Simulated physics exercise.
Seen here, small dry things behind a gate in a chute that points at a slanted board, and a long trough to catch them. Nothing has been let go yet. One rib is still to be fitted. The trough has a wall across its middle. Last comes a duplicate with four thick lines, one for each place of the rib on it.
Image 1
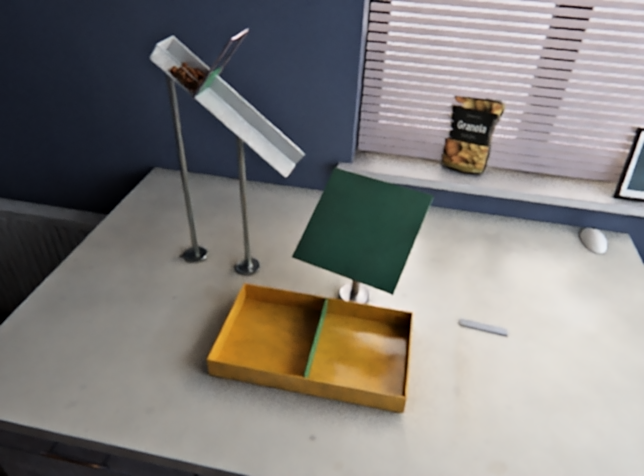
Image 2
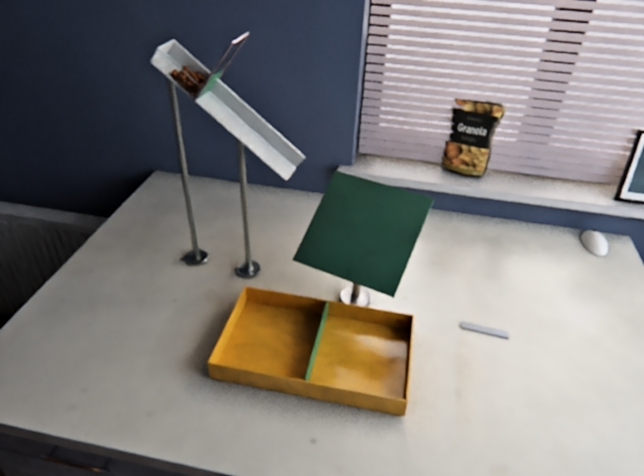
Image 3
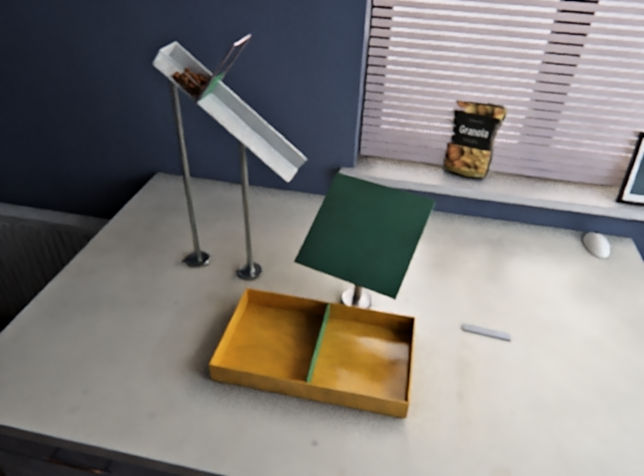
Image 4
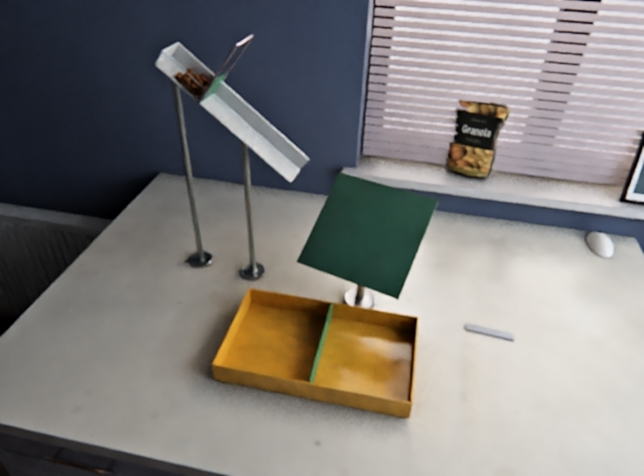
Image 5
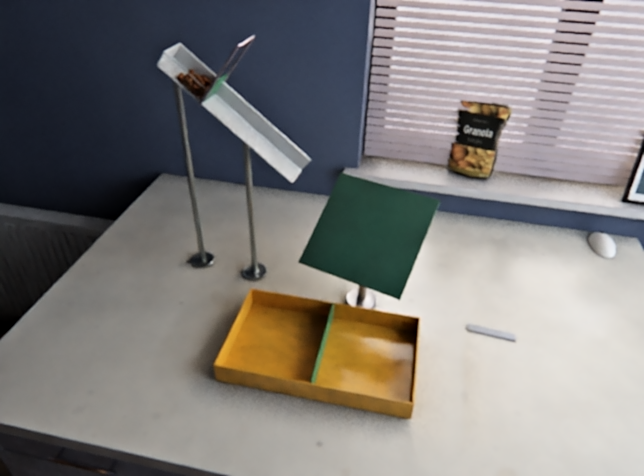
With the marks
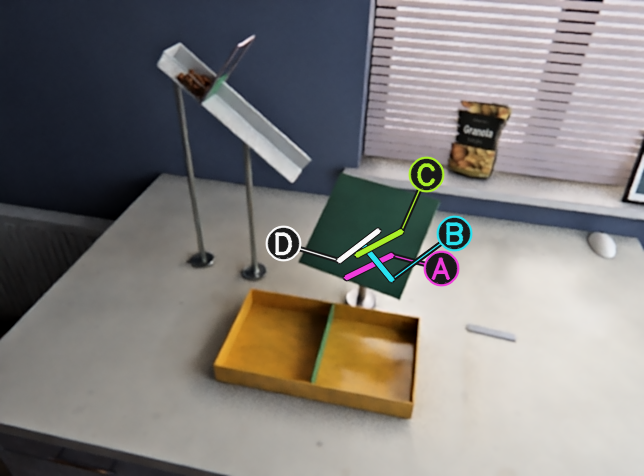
A mustard-yellow trough with a green wall across its middle sits on a pale tabletop, seen from above at an angle, with a dark blue wall and a blind-covered window behind. A white chute on two metal stands slopes down rightward, holding small brown pieces behind a gate, near a tilted green board and a granola bag on the sill. Nothing moves except the view, which shifts very slightly.
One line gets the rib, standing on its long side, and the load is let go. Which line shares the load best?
Line C.
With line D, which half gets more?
More lands on the left.
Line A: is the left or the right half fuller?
The left half.
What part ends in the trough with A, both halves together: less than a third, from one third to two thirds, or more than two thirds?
More than two thirds.
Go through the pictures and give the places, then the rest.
In the first frame, load behind the gate near (192, 80), cereal balls; lip of the chute near (291, 171), sloping fairly steeply.
In the second frame, middle of the board near (363, 229), tilted fairly steeply; middle of its low edge near (341, 278); of its high edge near (383, 183).
In the third frame, front corners of the trough near (209, 364) and (409, 403); front end of its middle wall near (306, 383); gate still shut near (215, 81).
In the fourth frame, middle of the load near (197, 86); lip near (295, 176).
In the fifth frame, middle of the load near (199, 86); lip near (297, 176).
On the marked copy, line A from (391, 255) to (346, 277); line B from (361, 243) to (391, 279); line C from (401, 231) to (357, 255); line D from (378, 230) to (339, 260).
With A, of what is caught, all but a few in the left half, a small share in the right.
With B, of what is caught, close to a quarter in the left half, the bulk in the right.
With C, of what is caught, close to half in the left half, close to half in the right.
With D, of what is caught, all but a few in the left half, a small share in the right.
